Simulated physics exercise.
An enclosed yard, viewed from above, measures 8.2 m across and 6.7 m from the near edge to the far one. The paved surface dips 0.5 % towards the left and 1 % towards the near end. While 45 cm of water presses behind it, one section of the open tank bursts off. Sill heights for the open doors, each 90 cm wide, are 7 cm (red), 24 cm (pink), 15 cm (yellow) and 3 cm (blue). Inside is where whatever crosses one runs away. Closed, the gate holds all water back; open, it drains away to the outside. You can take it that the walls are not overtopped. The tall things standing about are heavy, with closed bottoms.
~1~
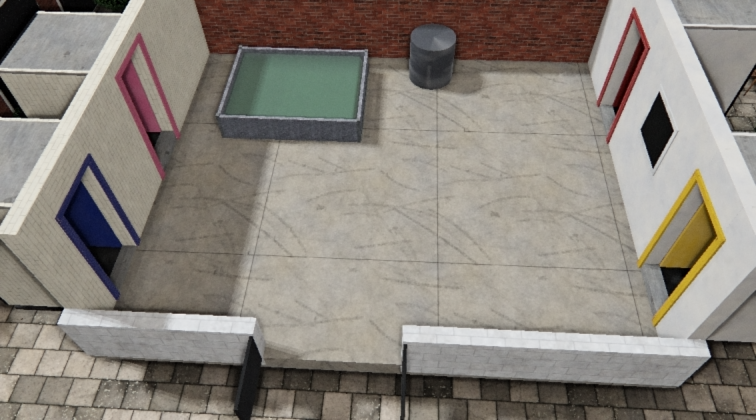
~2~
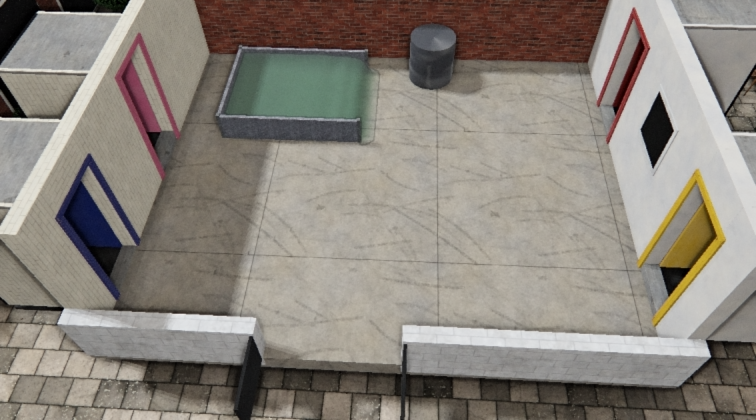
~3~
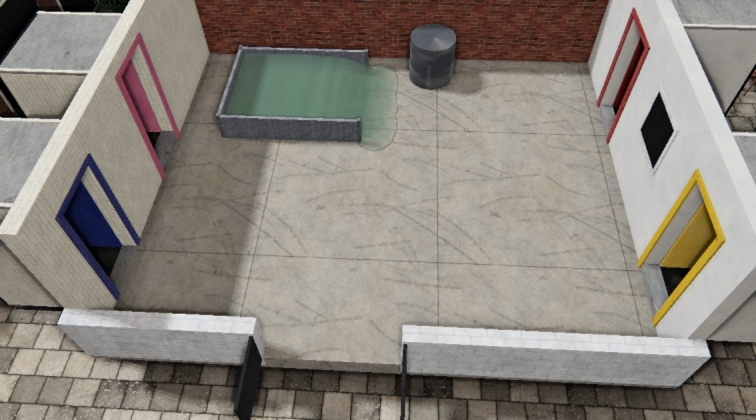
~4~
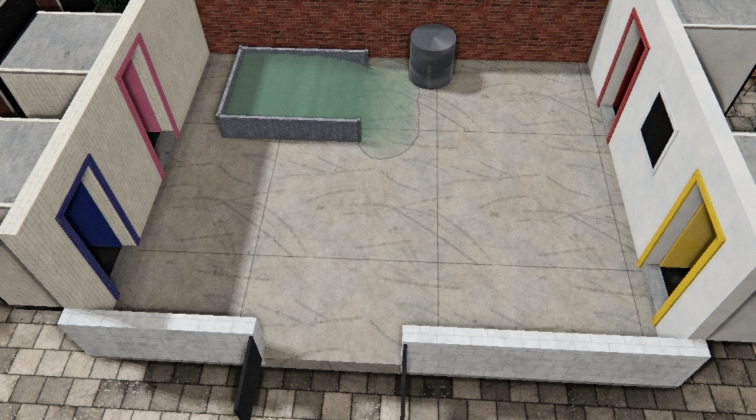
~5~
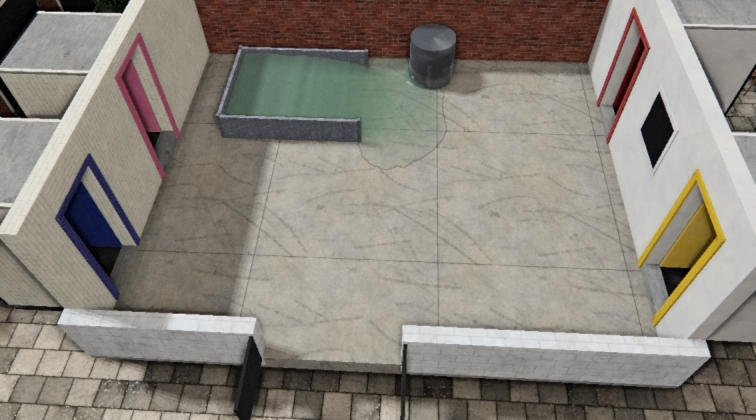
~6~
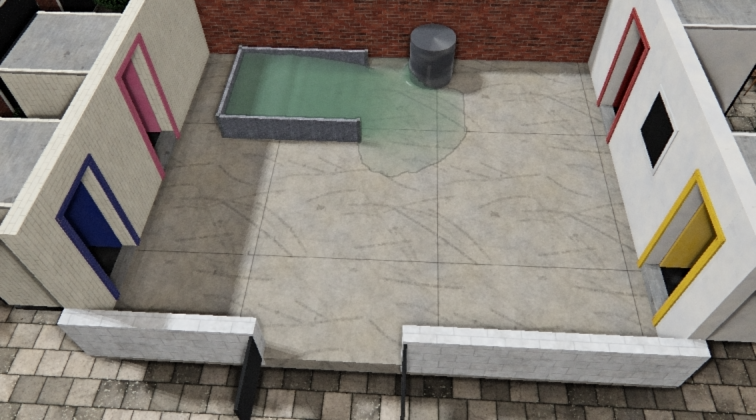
Green water spills from the open tank's right side and spreads across the paved yard.
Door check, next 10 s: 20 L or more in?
In the end the red door overtops the limit; the pink door remains shy of the limit; the yellow door remains shy of the limit; the blue door remains shy of the limit.
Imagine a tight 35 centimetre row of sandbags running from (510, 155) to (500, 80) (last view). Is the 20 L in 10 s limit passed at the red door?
Next, red ends up on the low side.
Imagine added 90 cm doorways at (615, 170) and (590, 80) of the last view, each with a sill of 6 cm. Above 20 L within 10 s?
The first door gets there and the second gets there.
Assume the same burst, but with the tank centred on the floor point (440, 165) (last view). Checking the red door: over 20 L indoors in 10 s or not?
Red: Beyond limit.
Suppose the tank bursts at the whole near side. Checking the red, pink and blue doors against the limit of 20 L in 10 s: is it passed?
Then it goes red fine, pink fine, blue too high.
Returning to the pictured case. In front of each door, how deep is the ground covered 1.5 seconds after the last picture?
Depths: Red door 13 cm, pink door 0 cm, yellow door 0 cm, blue door 0 cm.
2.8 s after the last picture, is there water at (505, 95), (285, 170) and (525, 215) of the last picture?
First spot soaked, second bone dry, third soaked.
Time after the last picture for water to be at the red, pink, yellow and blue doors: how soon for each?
Red: 1.1 s; pink: 5.0 s; yellow: 2.6 s; blue: 7.5 s.
Then, 0.7 s after the last picture water covers 20 % of the floor and is deepest (26 cm) near (406, 81); red door not reached, pink door not reached, yellow door not reached, blue door not reached.
Then, 1.5 s after the last picture water covers 35 % of the floor and is deepest (28 cm) near (406, 81); red door 13 cm at the sill, 5 L in, pink door not reached, yellow door not reached, blue door not reached.
Then, 2.8 s after the last picture water covers 50 % of the floor and is deepest (19 cm) near (406, 64); red door 16 cm at the sill, 54 L in, pink door not reached, yellow door 6 cm at the sill, 0 L in, blue door not reached.
Then, 5.3 s after the last picture water covers 65 % of the floor and is deepest (18 cm) near (607, 358); red door 9 cm at the sill, 106 L in, pink door 2 cm at the sill, 0 L in, yellow door 10 cm at the sill, 0 L in, blue door not reached.
Then, 9.3 s after the last picture water covers 85 % of the floor and is deepest (12 cm) near (105, 334); red door 2 cm at the sill, 108 L in, pink door 3 cm at the sill, 0 L in, yellow door 8 cm at the sill, 0 L in, blue door 4 cm at the sill, 0 L in.
